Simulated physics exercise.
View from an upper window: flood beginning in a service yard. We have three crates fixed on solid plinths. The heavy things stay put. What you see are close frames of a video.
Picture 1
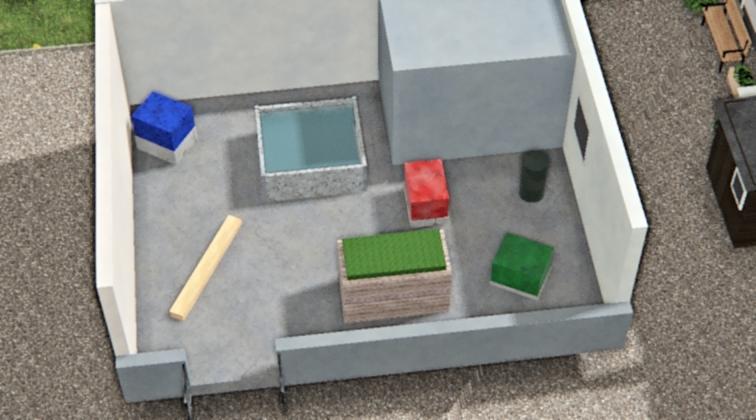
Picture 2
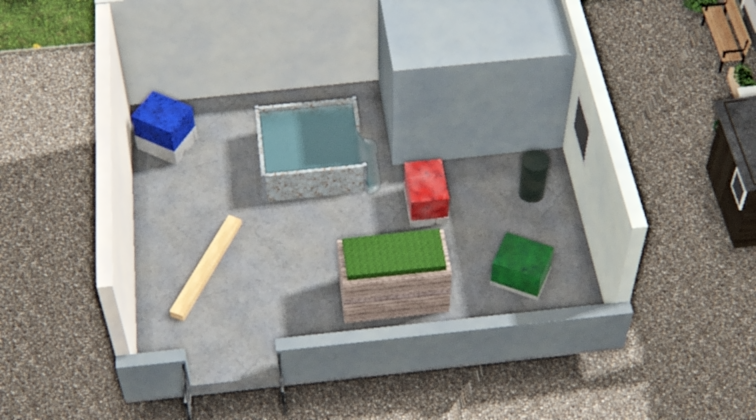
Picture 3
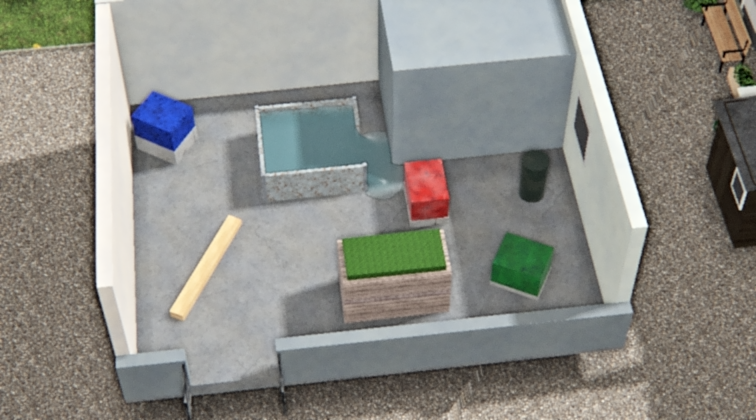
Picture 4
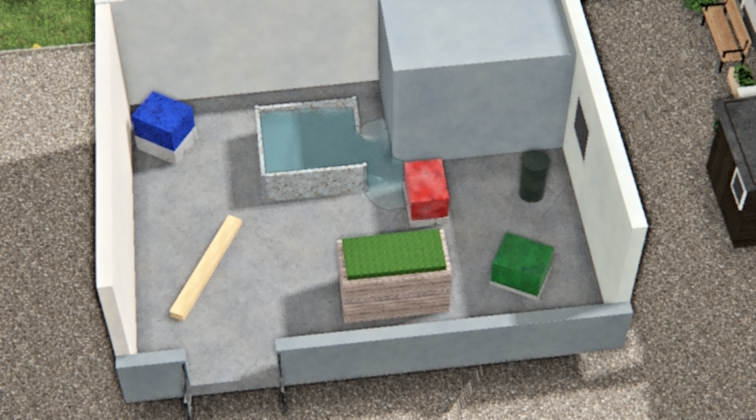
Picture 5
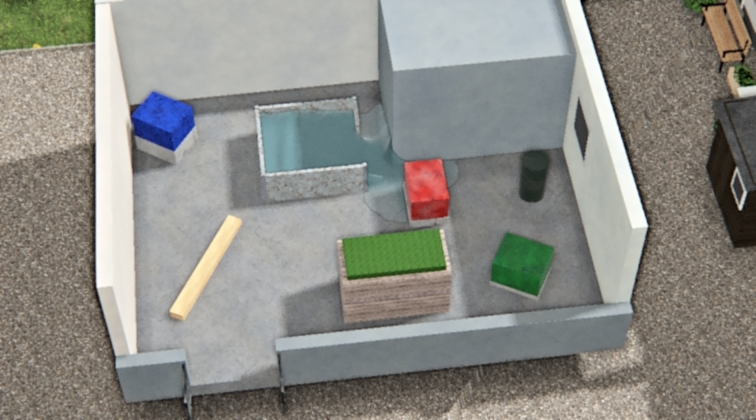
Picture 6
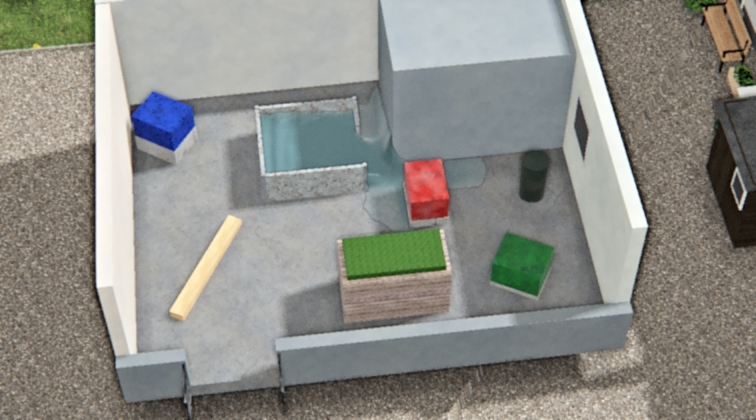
Walled yard with a stone-sided tank, its water pouring out on the right side and spreading across the paving around a red-topped block.
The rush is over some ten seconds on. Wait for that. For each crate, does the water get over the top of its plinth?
One by one: The green crate has too short a plinth; the blue crate has a tall enough plinth; the red crate has too short a plinth.
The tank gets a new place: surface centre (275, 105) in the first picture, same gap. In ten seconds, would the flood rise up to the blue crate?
I reckon the blue crate is unharmed.
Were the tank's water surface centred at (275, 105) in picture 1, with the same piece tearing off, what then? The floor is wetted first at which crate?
Red crate.
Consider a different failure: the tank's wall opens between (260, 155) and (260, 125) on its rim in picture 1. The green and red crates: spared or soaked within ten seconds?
Taking them in turn, the green one is left untouched, and the red one is left untouched.
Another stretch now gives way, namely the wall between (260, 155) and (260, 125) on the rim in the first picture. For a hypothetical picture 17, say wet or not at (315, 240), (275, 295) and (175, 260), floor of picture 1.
The first comes out untouched, the second untouched, the third soaked.
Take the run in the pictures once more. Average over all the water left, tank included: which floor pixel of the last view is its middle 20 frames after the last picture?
The water centres close to (366, 182).
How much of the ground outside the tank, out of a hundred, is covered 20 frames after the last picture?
I'd estimate some 55 per cent.
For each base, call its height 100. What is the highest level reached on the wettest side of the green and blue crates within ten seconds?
Roughly 170 per cent for the first, 40 per cent for the second.
A moment on, water covers 15 % of the floor; the green crate not reached, the blue crate not reached, the red crate water round its plinth.
Next, water covers 30 % of the floor; the green crate not reached, the blue crate not reached, the red crate water round its plinth.
Then, water covers 55 % of the floor; the green crate water round its plinth, the blue crate water round its plinth, the red crate water round its plinth.
Later, water covers 75 % of the floor; the green crate water round its plinth, the blue crate water round its plinth, the red crate water round its plinth.
In the end, water covers 95 % of the floor; the green crate was topped, the blue crate stayed above the water, the red crate was topped.
